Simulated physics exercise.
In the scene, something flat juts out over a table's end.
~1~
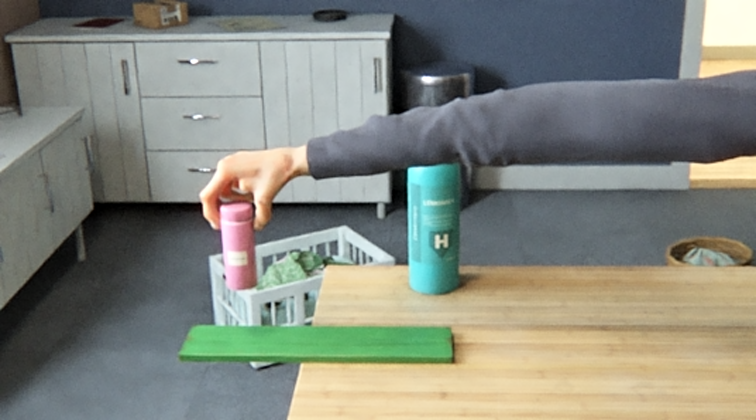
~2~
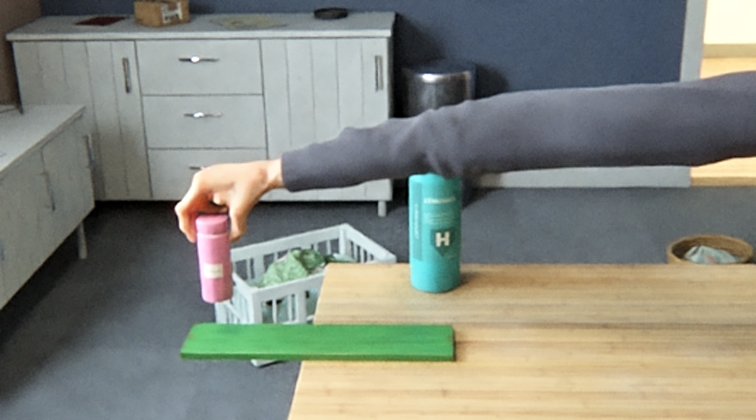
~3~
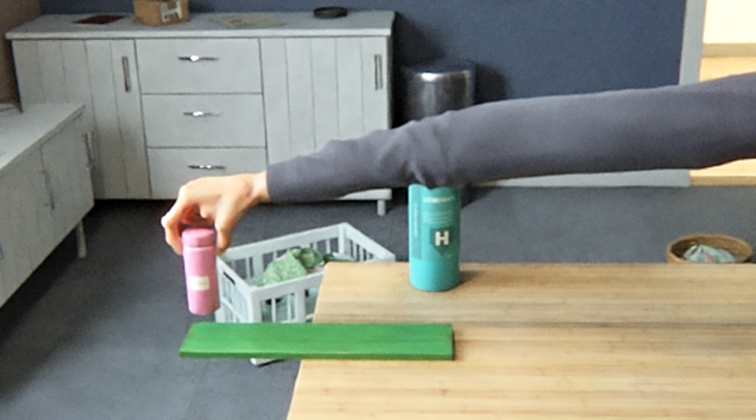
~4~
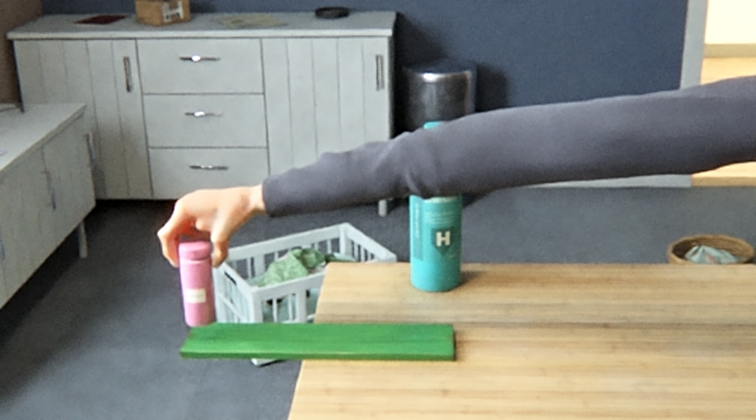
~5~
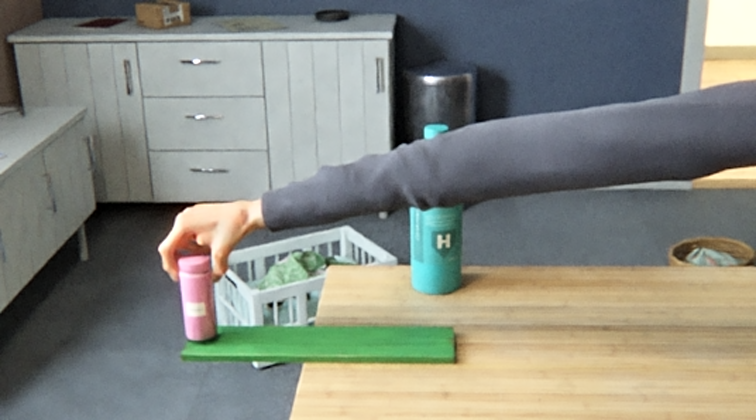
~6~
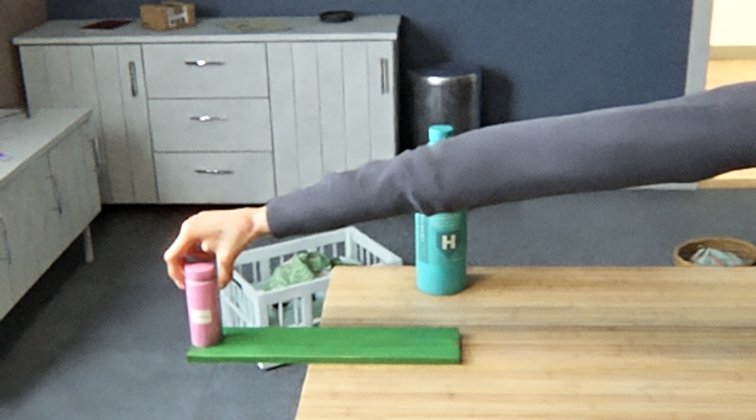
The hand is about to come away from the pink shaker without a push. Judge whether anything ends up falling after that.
It ends up off the table.
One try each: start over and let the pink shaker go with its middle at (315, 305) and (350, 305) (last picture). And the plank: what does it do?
Stays put, then stays put.
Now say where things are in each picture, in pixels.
In the first frame, on its way; pink shaker (239, 245); turquoise bottle (434, 208).
In the second frame, on its way; pink shaker (215, 258); turquoise bottle (435, 206).
In the third frame, on its way; pink shaker (202, 270); turquoise bottle (435, 205).
In the fourth frame, on its way; pink shaker (199, 283); turquoise bottle (436, 206).
In the fifth frame, on its way; pink shaker (198, 296); turquoise bottle (437, 208).
In the sixth frame, in place under the hand; pink shaker (204, 303); turquoise bottle (441, 209).
Then, 0.60 s after the last picture, pink shaker now down on the floor or falling; green plank tipped 55° from how it was.
Then, 0.70 s after the last picture, green plank now down on the floor or falling.
Then, 0.90 s after the last picture, things are still on the move.
Then, 1.00 s after the last picture, as before.
By the end, down on the floor or falling, green plank and pink shaker; turquoise bottle in place. The plank comes down.
